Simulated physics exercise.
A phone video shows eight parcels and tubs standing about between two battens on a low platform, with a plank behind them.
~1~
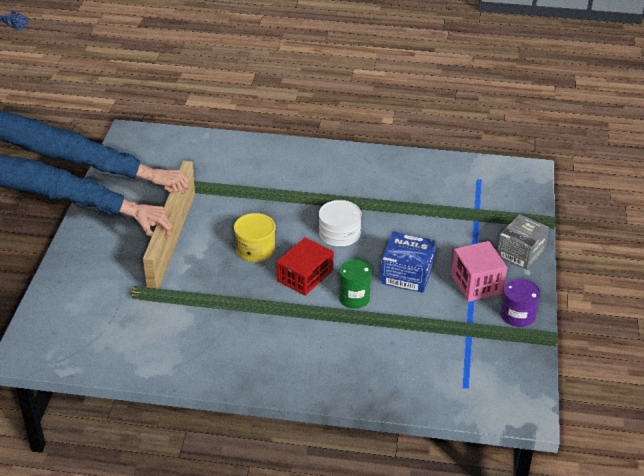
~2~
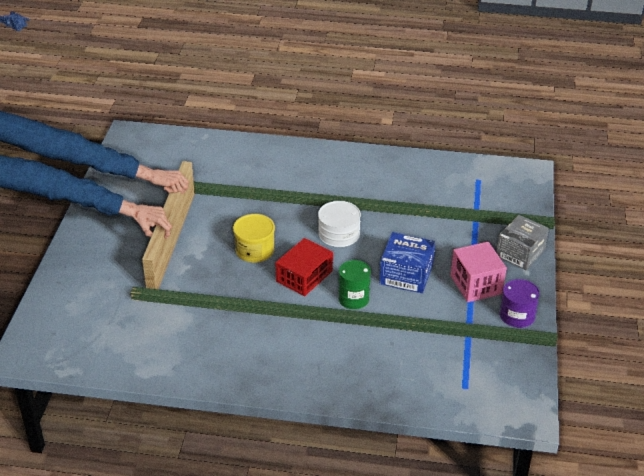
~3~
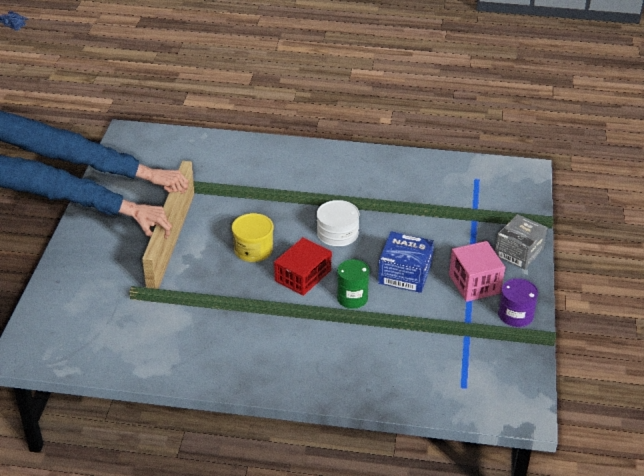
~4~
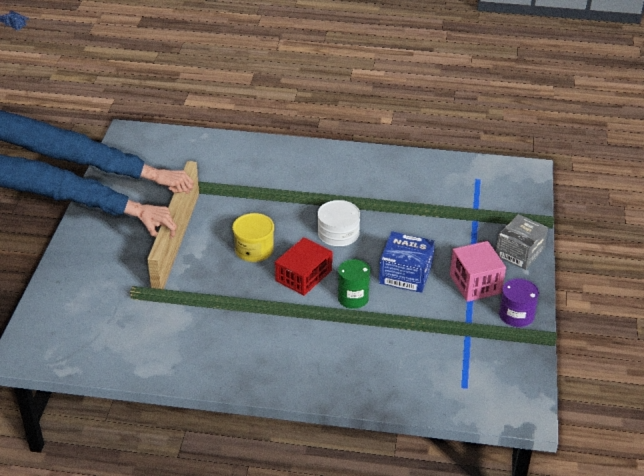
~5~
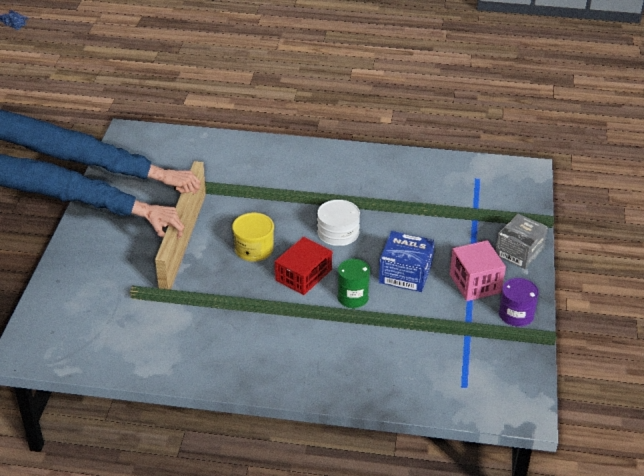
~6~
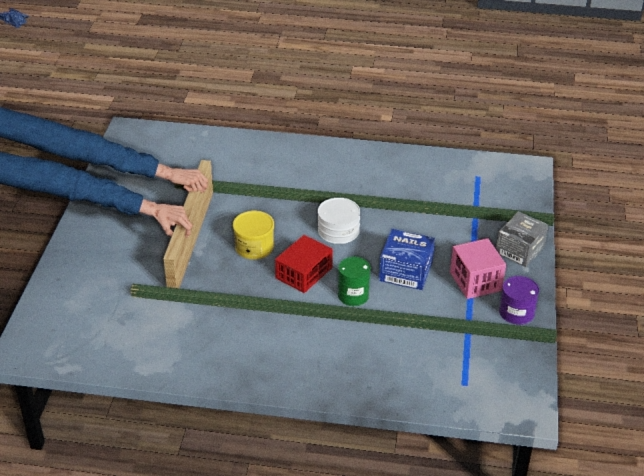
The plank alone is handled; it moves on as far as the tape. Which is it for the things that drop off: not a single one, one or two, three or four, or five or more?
The drop will claim one or two of them.
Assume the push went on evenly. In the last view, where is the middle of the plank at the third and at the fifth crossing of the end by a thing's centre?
Pixels, in order: Around (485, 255), around (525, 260).
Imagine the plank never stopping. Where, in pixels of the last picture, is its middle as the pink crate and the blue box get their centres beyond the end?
Estimated middle: (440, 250), and (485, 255) for the other.
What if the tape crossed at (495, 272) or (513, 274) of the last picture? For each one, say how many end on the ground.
Ground tally per try: 3 / 4.
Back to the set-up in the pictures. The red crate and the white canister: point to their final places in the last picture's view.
The red crate comes to rest at (499, 283), and the white canister comes to rest at (496, 230).
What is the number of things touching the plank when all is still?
Number: 4.
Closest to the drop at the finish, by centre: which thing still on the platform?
It's the blue box.
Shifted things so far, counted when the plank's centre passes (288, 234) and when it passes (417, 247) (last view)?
Tally: First 2; then 7.
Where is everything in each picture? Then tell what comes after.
In the first picture, grey box (523, 242); purple canister (520, 303); pink crate (479, 271); plank (171, 224); tape (473, 273).
In the second picture, purple canister (519, 304); blue box (407, 263).
In the third picture, pink crate (477, 271); red crate (303, 266).
In the fourth picture, grey box (522, 242); plank (175, 225).
In the fifth picture, purple canister (519, 302); green canister (354, 284).
In the sixth picture, grey box (522, 239); purple canister (519, 300); pink crate (478, 269); plank (190, 224); tape (472, 270).
Early on, none off yet; grey box at rest near (522, 239); purple canister at rest near (519, 300); pink crate at rest near (478, 269).
A while later, none off yet; grey box at rest near (522, 239); purple canister at rest near (519, 300); pink crate travelled a little near (489, 268).
Finally, the number that fall off is one or two; lost, pink crate and grey box.
